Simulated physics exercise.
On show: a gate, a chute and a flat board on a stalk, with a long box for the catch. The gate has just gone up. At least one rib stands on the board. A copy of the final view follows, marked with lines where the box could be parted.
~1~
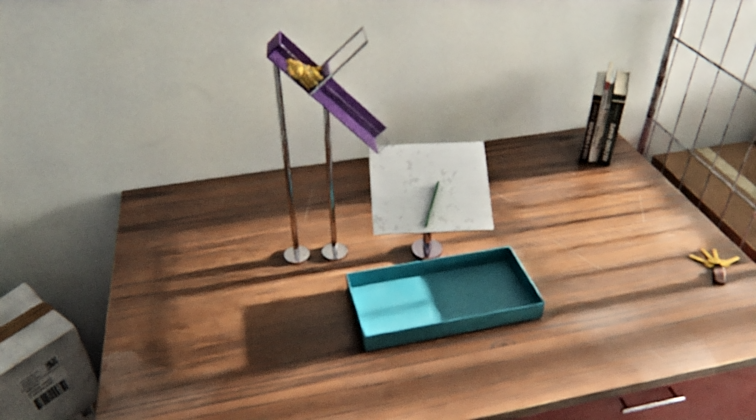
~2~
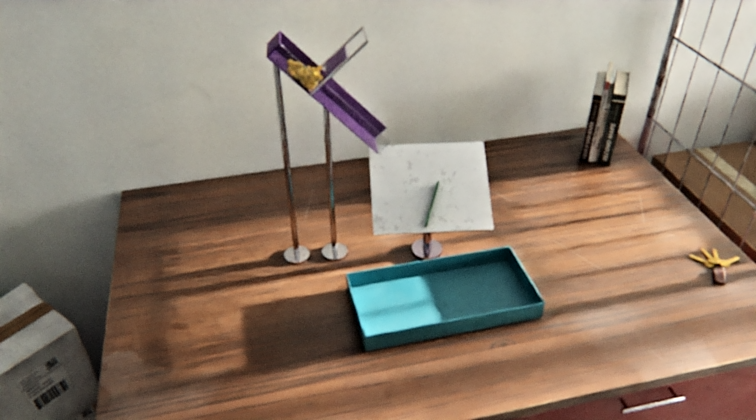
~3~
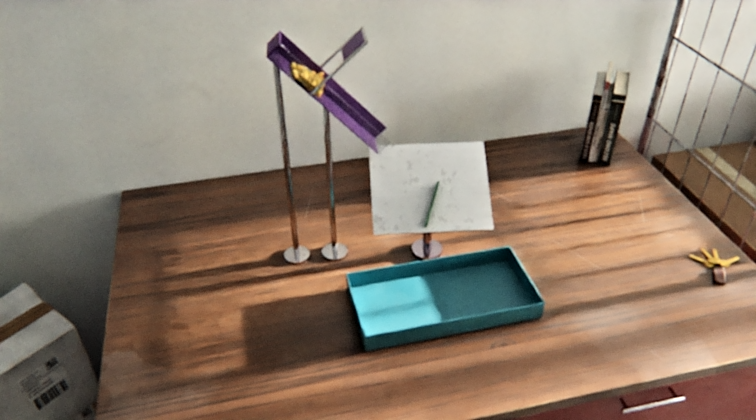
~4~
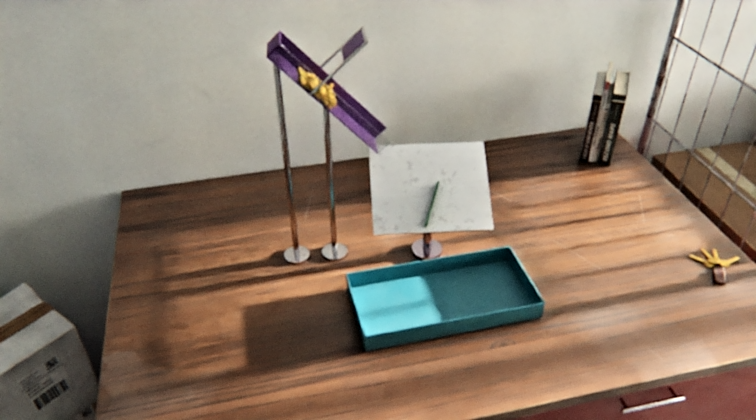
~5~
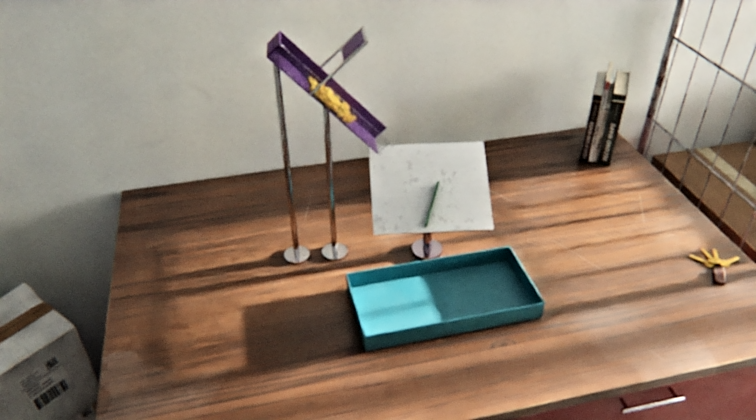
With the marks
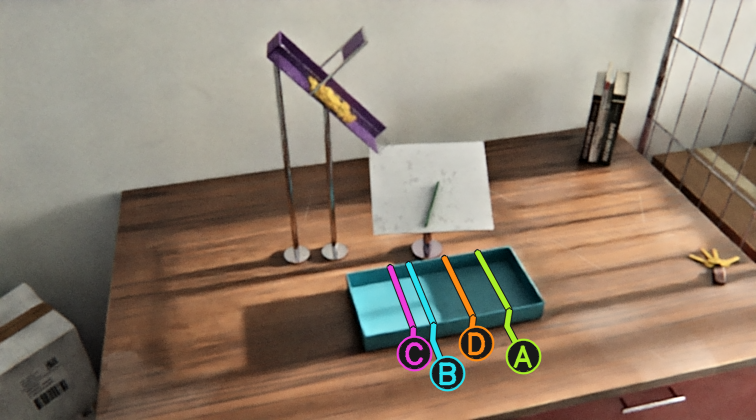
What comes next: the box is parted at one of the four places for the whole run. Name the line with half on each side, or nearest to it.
Take B.
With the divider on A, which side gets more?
Left.
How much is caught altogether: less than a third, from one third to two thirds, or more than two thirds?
More than two thirds.
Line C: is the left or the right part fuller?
More lands on the right.
On the marked copy, line A crosses the front rim at (509, 309); line B crosses the front rim at (433, 324); line C crosses the front rim at (413, 327); line D crosses the front rim at (472, 316).
With A, of what is caught, nearly all on the left of the divider, a small part on the right.
With B, of what is caught, about half on the left of the divider, about half on the right.
With C, of what is caught, a small part on the left of the divider, nearly all on the right.
With D, of what is caught, most on the left of the divider, about a quarter on the right.
